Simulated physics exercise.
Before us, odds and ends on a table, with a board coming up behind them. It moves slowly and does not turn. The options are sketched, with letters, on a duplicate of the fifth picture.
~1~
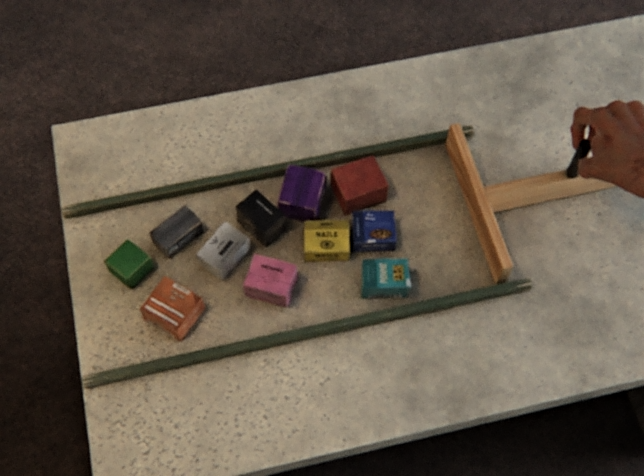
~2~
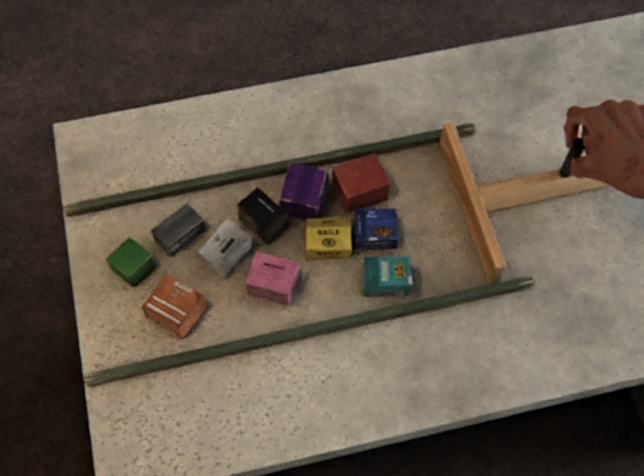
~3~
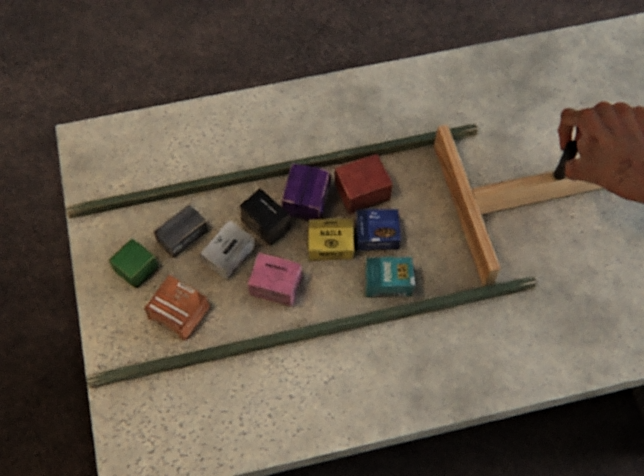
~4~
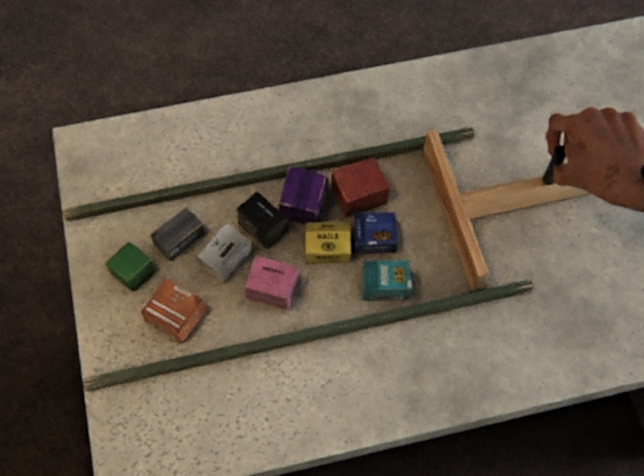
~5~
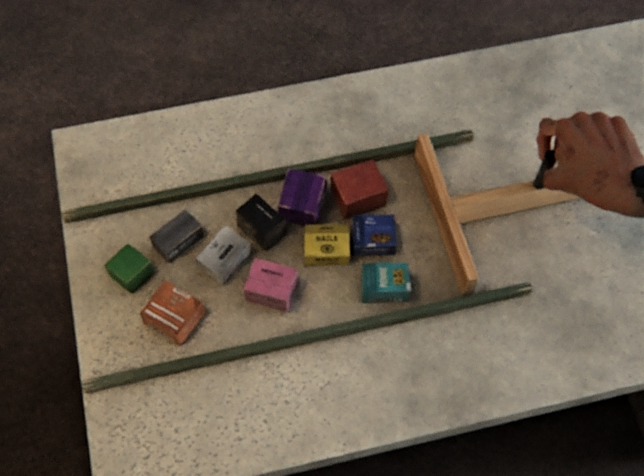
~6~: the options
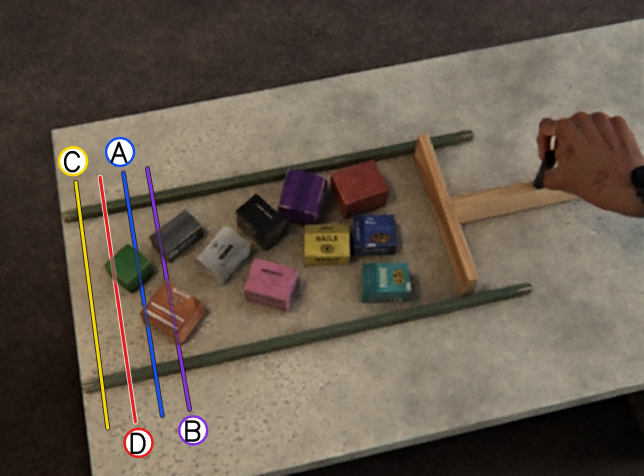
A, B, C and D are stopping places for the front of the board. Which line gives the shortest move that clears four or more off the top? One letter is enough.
It can halt at B.
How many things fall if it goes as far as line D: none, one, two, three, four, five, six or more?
By then, six or more.
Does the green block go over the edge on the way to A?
Yes.
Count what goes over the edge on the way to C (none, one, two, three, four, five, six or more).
Six or more.
On the marked copy, A at (141, 286); B at (167, 281); C at (91, 297); D at (117, 291).
With B. Early on, board (348, 224); white box (201, 262); turquoise packet (333, 296).
Further on, board (246, 245); green block (73, 293); grey box (92, 252).
At the end, board (167, 262); orange packet over the edge; grey box over the edge; five fallen.
As for the rest, A drops five, but is farther than needed; C drops eleven, but is farther than needed; D drops eight, but is farther than needed.
